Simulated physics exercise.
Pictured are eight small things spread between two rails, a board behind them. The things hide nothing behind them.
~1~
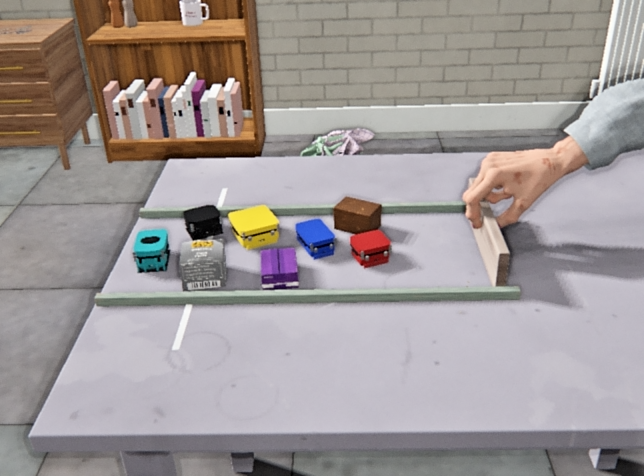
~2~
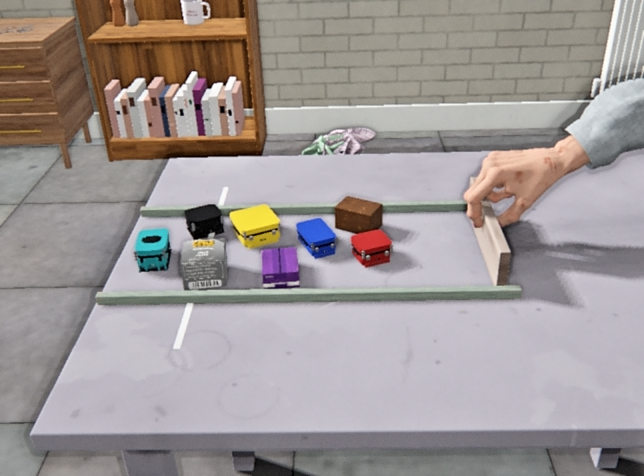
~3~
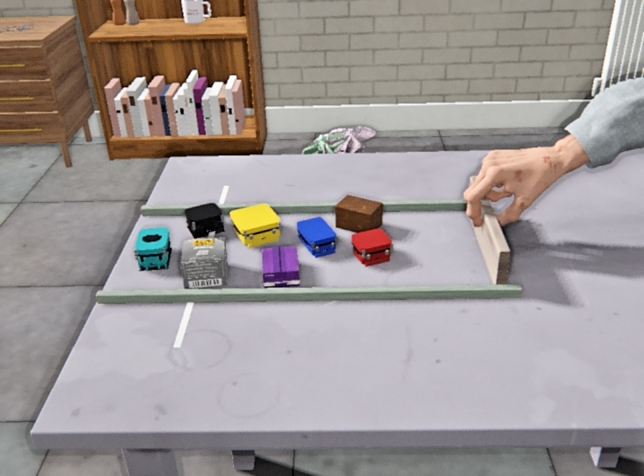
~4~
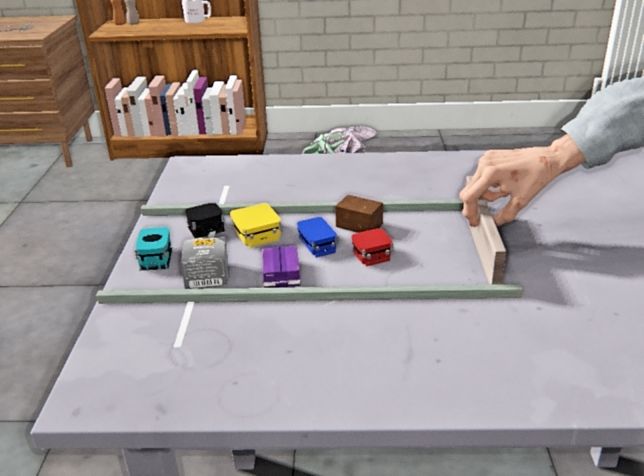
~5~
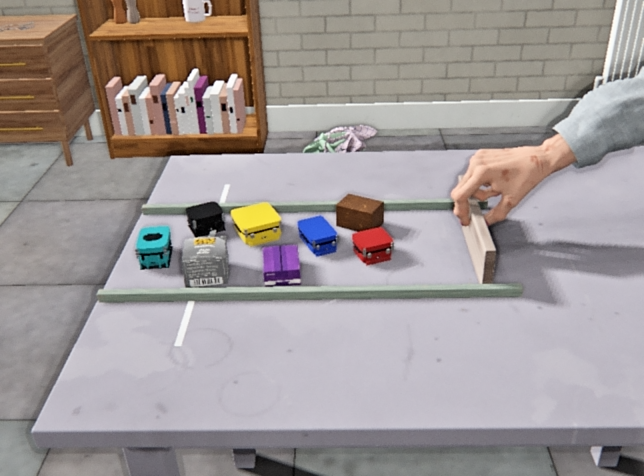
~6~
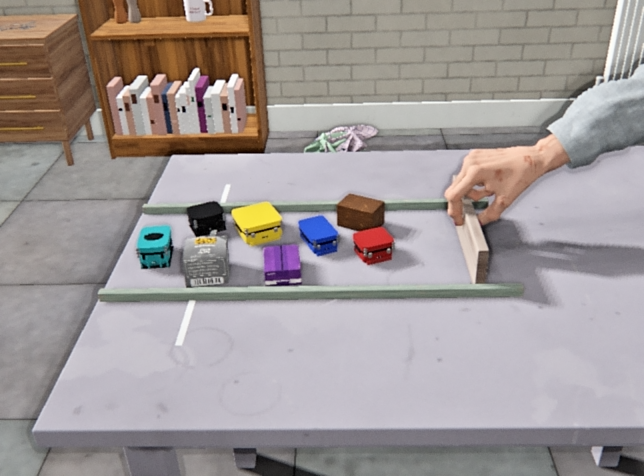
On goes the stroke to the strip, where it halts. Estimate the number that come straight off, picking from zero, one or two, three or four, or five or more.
The push is going to knock one or two off the table.
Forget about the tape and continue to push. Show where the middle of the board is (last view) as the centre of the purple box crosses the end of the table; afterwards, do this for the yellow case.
The middle is at (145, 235) when it's the purple box, and at (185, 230) when it's the yellow case.
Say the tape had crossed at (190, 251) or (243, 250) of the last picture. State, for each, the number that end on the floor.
2 and 0.
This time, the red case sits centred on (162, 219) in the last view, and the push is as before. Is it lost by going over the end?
From there it topples down.
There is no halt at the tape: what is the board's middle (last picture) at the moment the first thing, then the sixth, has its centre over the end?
At (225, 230) for the first, at (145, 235) for the sixth.
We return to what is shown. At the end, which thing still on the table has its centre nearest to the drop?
Turquoise case.
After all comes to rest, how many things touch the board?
Contact count: 3.
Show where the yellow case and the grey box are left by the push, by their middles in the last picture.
Yellow case at about (155, 218), grey box at about (131, 262).
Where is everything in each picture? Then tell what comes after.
Turquoise case (152, 251); black case (203, 223); grey box (204, 265); board (486, 230); tape (205, 254), in the first frame.
Black case (204, 222); blue case (316, 239), in the second frame.
Grey box (205, 263); purple box (281, 267), in the third frame.
Turquoise case (154, 248); board (483, 228), in the fourth frame.
Black case (206, 219); yellow case (257, 224), in the fifth frame.
Turquoise case (156, 247); black case (206, 219); grey box (207, 261); board (467, 228); tape (208, 250), in the sixth frame.
Soon after, none off yet; turquoise case at rest near (156, 247); black case at rest near (206, 219); grey box at rest near (207, 261).
Then, none off yet; turquoise case at rest near (156, 247); black case moving near (202, 219); grey box at rest near (207, 261).
Further on, none off yet; turquoise case moving near (149, 246); black case moved well along near (156, 215); grey box moved about its own width near (170, 261).
At rest, the number that fall off is one or two; fallen, black case.
